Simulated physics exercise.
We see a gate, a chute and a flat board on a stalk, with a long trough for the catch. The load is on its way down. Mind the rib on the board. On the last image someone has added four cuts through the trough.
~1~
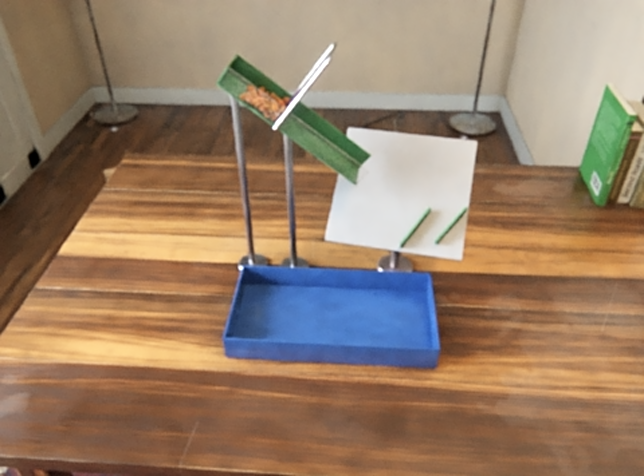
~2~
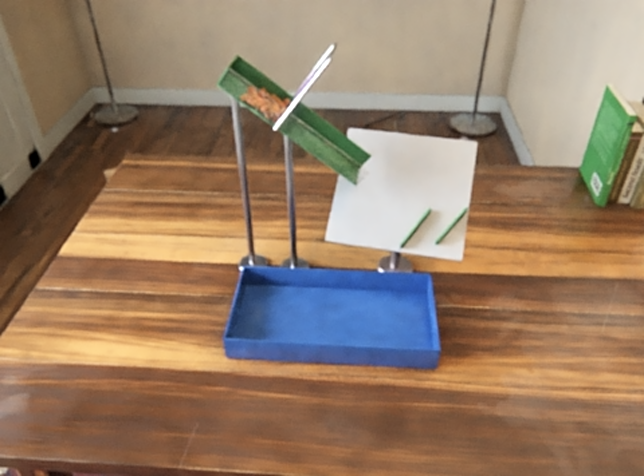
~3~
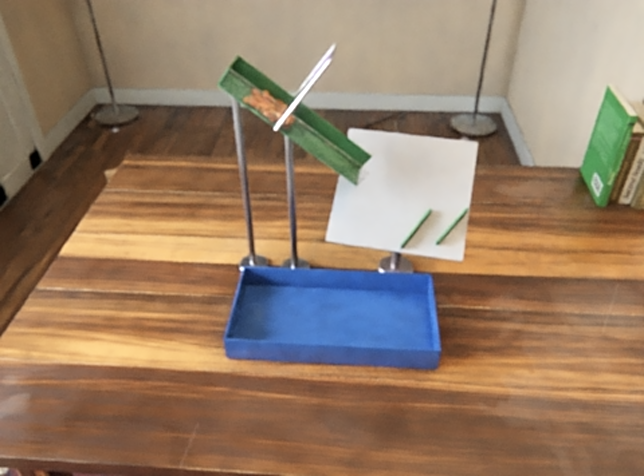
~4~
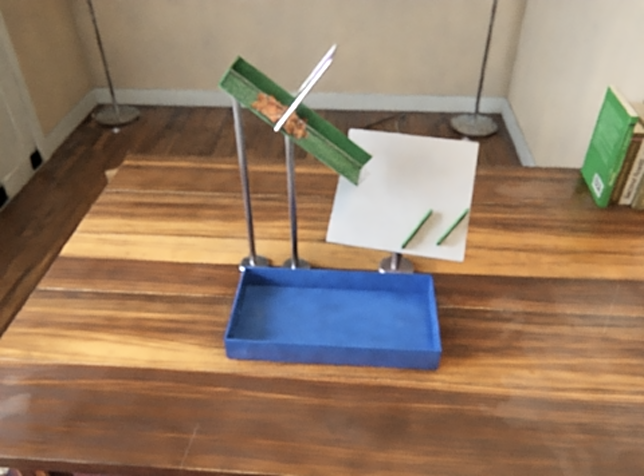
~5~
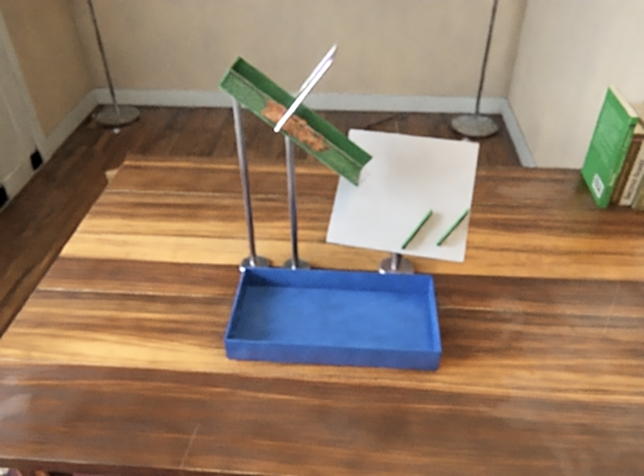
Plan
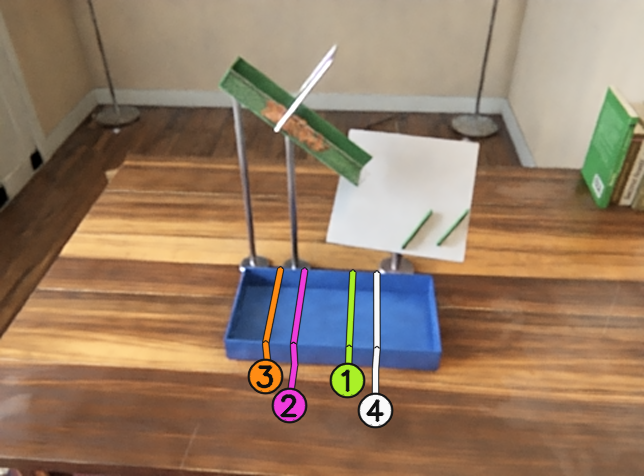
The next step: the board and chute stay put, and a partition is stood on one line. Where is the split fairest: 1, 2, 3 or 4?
4 is best.
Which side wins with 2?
More lands on the right.
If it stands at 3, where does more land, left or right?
The right side.
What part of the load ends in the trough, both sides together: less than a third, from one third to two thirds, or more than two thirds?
About that: More than two thirds.
On the marked copy, line 1 crosses the front rim at (349, 346); line 2 crosses the front rim at (293, 343); line 3 crosses the front rim at (265, 342); line 4 crosses the front rim at (377, 348).
With 1, of what is caught, not one piece on the left of the divider, every piece on the right.
With 2, of what is caught, not one piece on the left of the divider, every piece on the right.
With 3, of what is caught, not one piece on the left of the divider, every piece on the right.
With 4, of what is caught, roughly a third on the left of the divider, roughly two thirds on the right.
